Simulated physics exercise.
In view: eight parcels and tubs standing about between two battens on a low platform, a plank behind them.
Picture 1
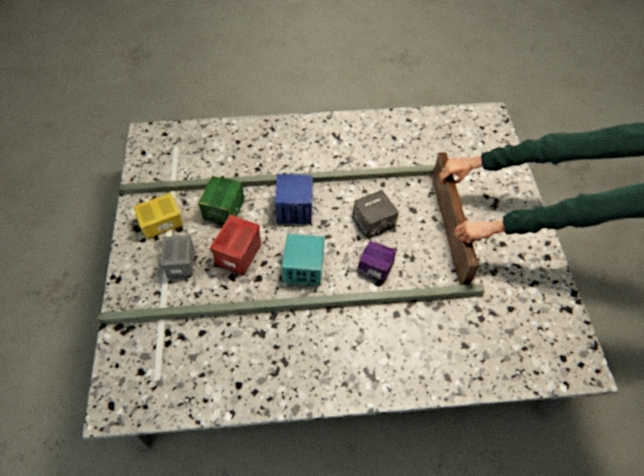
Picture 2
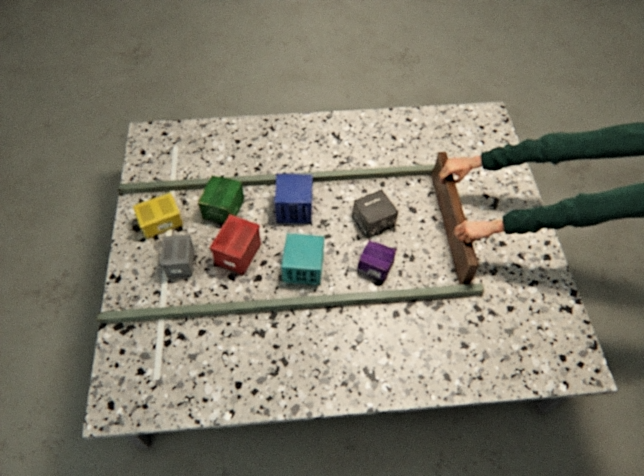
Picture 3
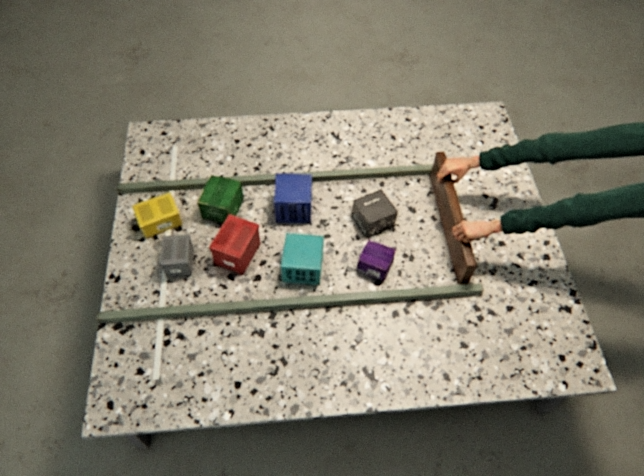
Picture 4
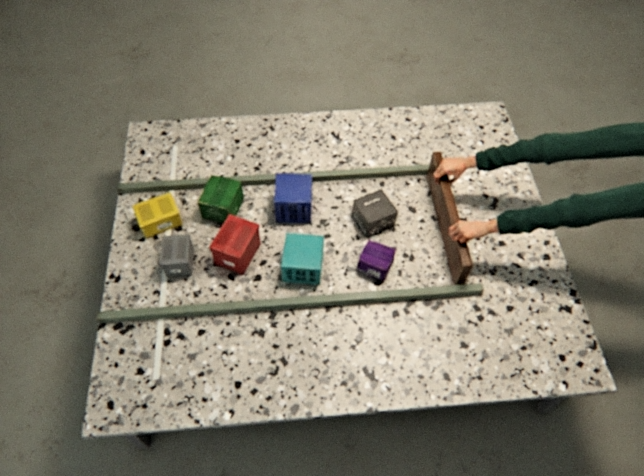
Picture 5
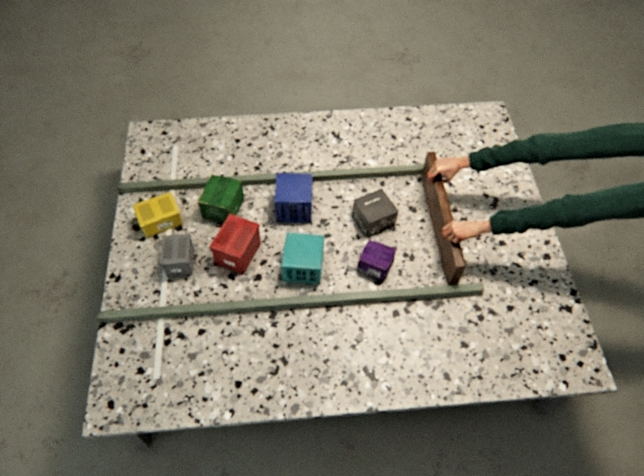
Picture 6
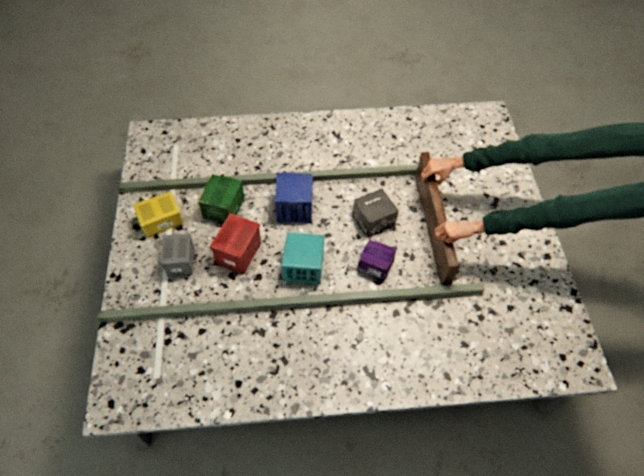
A wooden plank, held by two green-sleeved hands, slides slightly left between two rails on a speckled platform, toward eight colourful boxes and tubs, which stay still where they stand.
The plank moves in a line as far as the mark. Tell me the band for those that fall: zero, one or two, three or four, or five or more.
Here the number that fall off is three or four.
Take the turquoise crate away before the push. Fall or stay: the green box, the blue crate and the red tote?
The green box comes down, the blue crate survives, the red tote does not fall.
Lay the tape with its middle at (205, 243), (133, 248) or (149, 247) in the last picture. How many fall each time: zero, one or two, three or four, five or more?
In that order: 1 or 2; 5 or more; more than four.
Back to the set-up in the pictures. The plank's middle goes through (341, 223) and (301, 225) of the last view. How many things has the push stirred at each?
At the one place 4, at the other 6.
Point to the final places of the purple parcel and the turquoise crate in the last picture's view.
First (147, 284), then (116, 262).
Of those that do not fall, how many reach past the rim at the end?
Overhanging: 2.
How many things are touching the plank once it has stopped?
In contact: 2.
Early on, none off yet; yellow tote at rest near (159, 215); grey tote at rest near (178, 255); green box at rest near (222, 199).
A while later, none off yet; yellow tote travelled about its own width near (130, 217); grey tote travelled about its own width near (149, 253); green box travelled about its own width near (171, 198).
Finally, the number that fall off is three or four; lost, red tote, green box, grey tote and yellow tote.
